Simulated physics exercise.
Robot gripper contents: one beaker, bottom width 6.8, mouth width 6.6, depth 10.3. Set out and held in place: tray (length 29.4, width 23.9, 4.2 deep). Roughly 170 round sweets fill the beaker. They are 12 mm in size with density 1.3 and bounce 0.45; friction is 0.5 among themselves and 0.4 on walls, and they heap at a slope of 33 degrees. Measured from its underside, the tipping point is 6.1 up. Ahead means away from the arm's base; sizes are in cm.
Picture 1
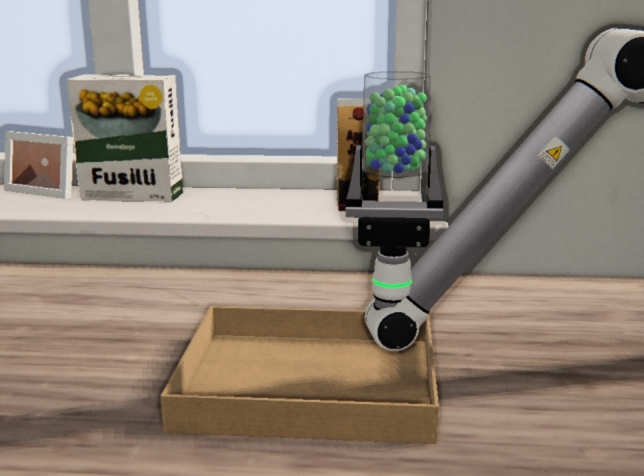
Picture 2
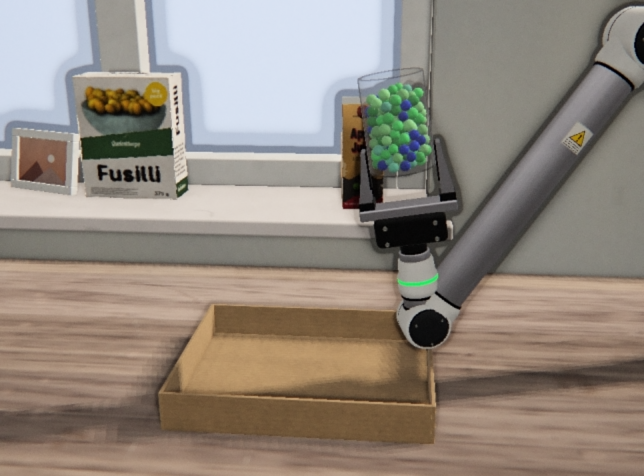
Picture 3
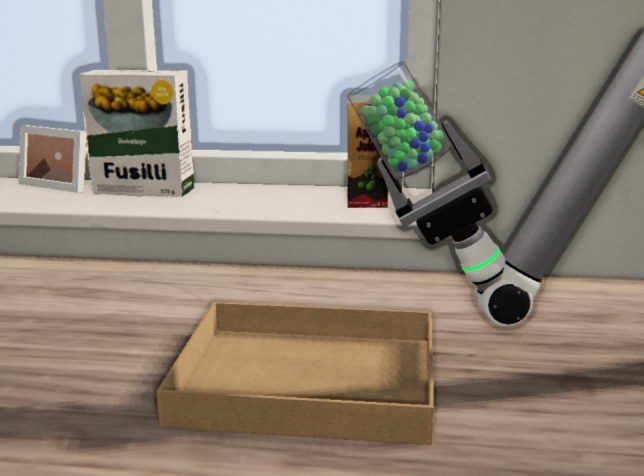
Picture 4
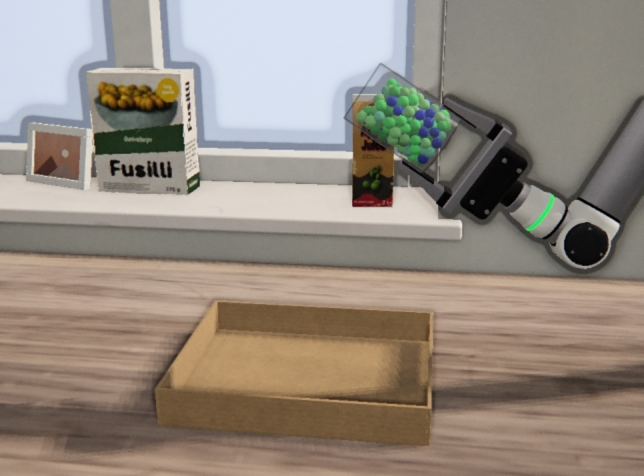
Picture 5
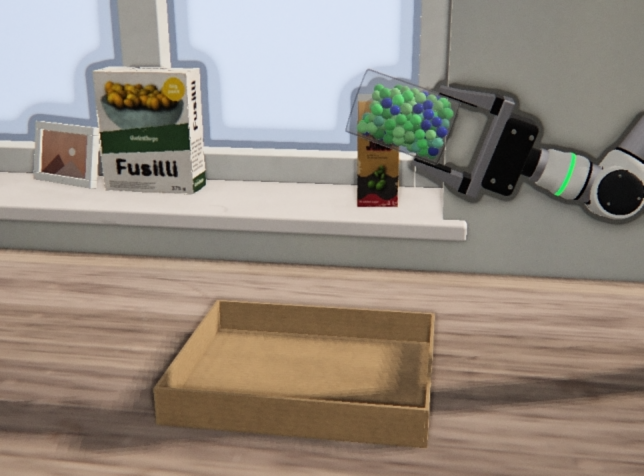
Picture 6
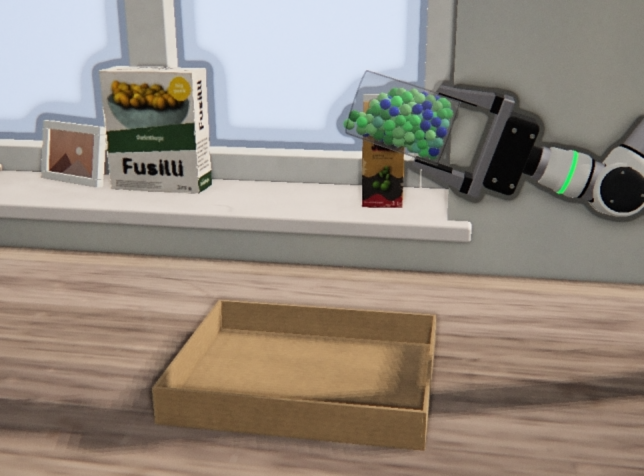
A robotic gripper holds a clear beaker of green and blue round sweets upright above a shallow, empty tray, near a windowsill with a Fusilli box. The arm swings out to the right and down, then up, tilting the beaker steeply to the left, and the sweets shift toward its mouth but stay inside.
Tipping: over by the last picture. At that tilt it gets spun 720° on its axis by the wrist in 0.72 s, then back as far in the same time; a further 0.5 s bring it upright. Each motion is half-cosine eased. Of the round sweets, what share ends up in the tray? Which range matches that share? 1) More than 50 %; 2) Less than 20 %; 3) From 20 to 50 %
2, less than 20 %.
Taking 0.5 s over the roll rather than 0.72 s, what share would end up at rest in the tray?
It would then come to about 5 per cent.
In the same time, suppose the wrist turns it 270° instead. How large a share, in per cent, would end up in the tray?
Then about 10 percent.
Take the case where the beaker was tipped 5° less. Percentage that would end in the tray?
5 %.
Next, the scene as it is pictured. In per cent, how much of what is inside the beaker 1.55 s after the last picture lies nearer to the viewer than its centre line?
Around 45 %.
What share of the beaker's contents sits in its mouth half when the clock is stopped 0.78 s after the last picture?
Close to 40 per cent sits in the mouth half.
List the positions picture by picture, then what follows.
The beaker middle at (396, 125), upright; upper third of the load around (398, 107), from x 370 to 420, top at y 90; 166 in the beaker, in the first frame.
The beaker middle at (397, 123), tipped 9°; upper third of the load around (396, 106), from x 370 to 425, top at y 90, in the second frame.
The beaker middle at (400, 122), tipped 32°; upper third of the load around (399, 105), from x 365 to 440, top at y 85, in the third frame.
The beaker middle at (403, 119), tipped 57°; upper third of the load around (399, 104), from x 360 to 445, top at y 85, in the fourth frame.
The beaker middle at (404, 117), tipped 72°; upper third of the load around (406, 104), from x 365 to 445, top at y 90, in the fifth frame.
The beaker middle at (404, 118), tipped 73°; upper third of the load around (409, 106), from x 350 to 445, top at y 95; 166 in the beaker, in the sixth frame.
Then, 0.78 s on, tipped 73°, highest piece 36 above the table; 158 in the beaker, 6 in the tray, 2 in flight or on a rim.
Then, 1.55 s on, tipped 64°, highest piece 35 above the table; 152 in the beaker, 14 in the tray.
Then, 2.14 s on, upright, highest piece 37 above the table; 152 in the beaker, 14 in the tray.
Then, 2.84 s on, upright, highest piece 37 above the table; 152 in the beaker, 14 in the tray.
In the end, 152 in the beaker, 14 in the tray. That is 8 % in the tray.
